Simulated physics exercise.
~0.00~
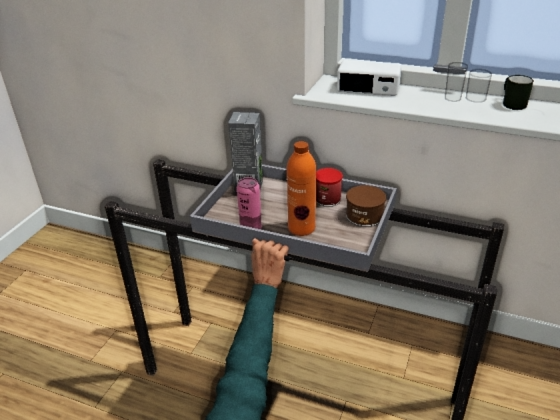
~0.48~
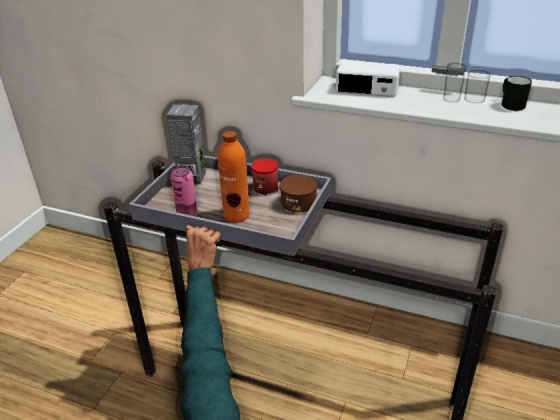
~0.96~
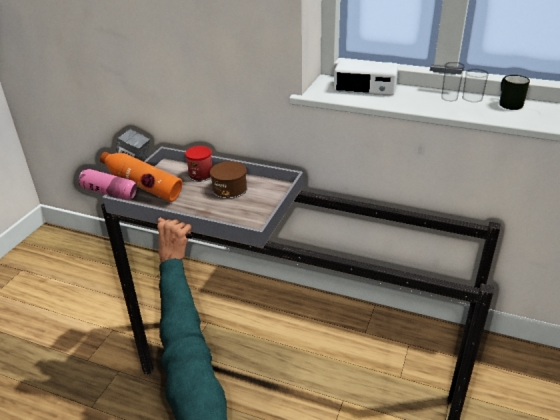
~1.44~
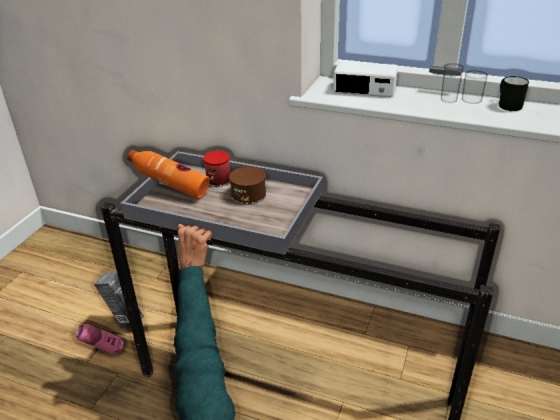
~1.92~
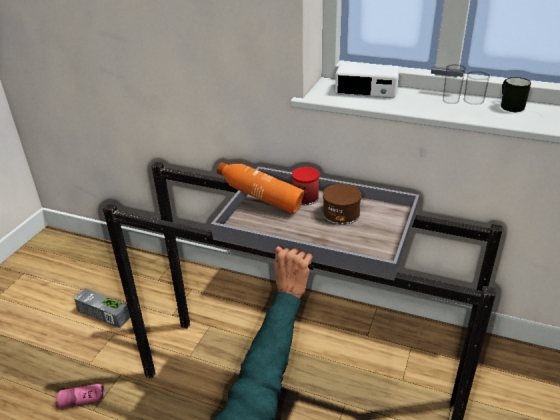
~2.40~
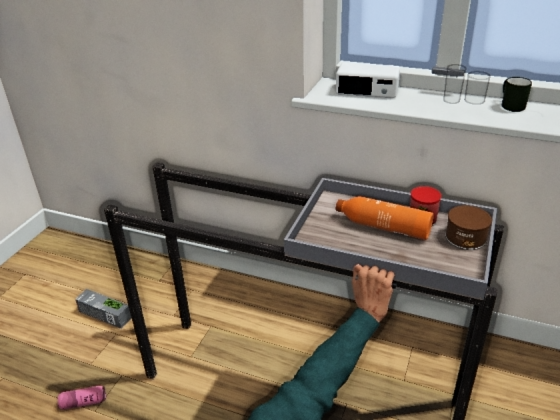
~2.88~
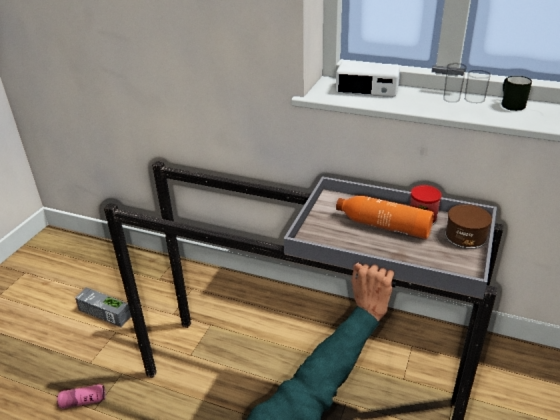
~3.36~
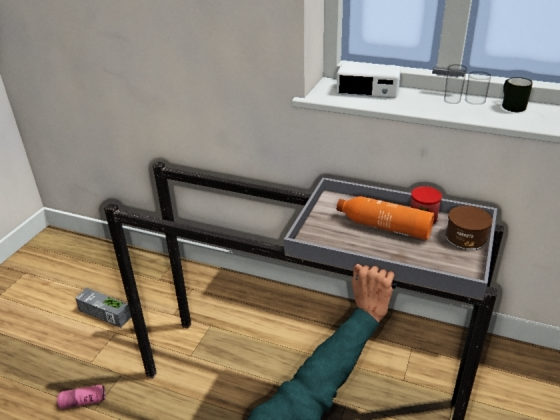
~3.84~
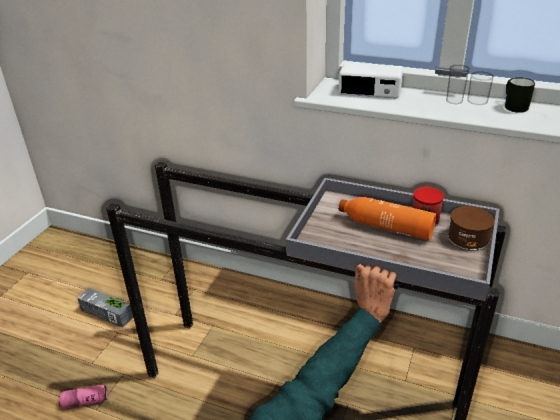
We see a hand slide a tray of five items left along a black rack, where the orange bottle tips over and the pink can and grey carton fall to the floor, then push it right, ending with the toppled bottle, red tin and brown tub still aboard.
